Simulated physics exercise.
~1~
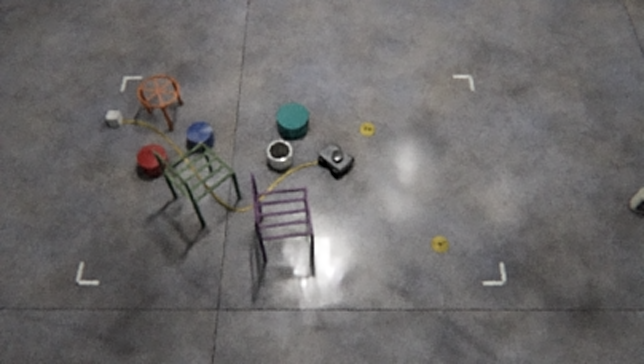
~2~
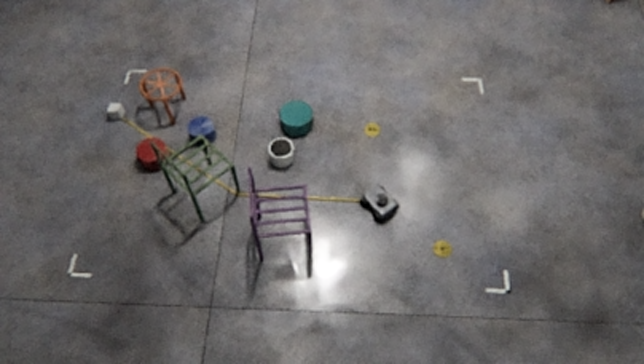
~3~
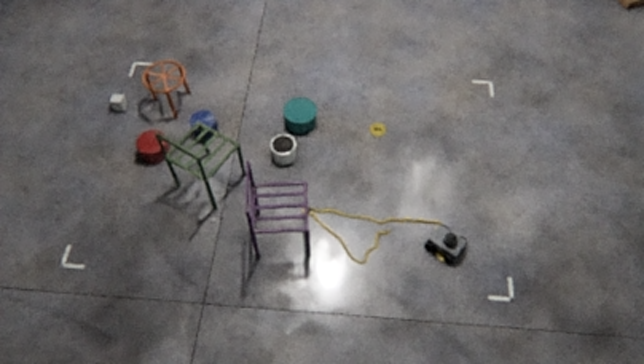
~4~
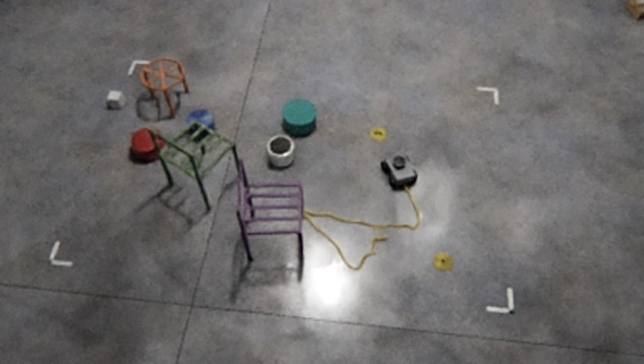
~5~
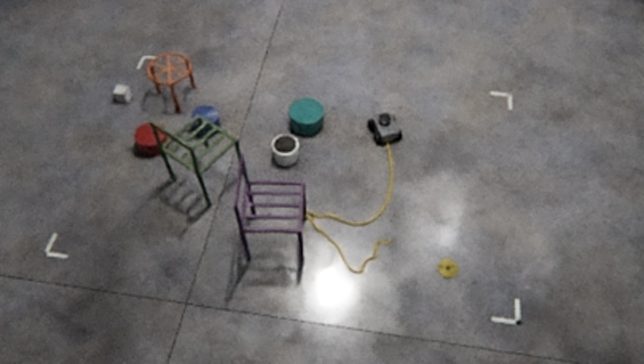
A small dark and pale cart trailing a yellow lead stands on a grey concrete floor, seen from high above, with the lead running left to a small white block. Around the lead are an orange stool, red and blue tubs, green and purple chairs, a teal bin and a white pot. The cart drives right and downward, pulling the lead straight. The lead comes away from the block as the cart reaches the lower yellow mark, and the green chair shifts slightly. The cart then heads up and left, stopping over the upper mark, its loose lead curving back to the upright purple chair.
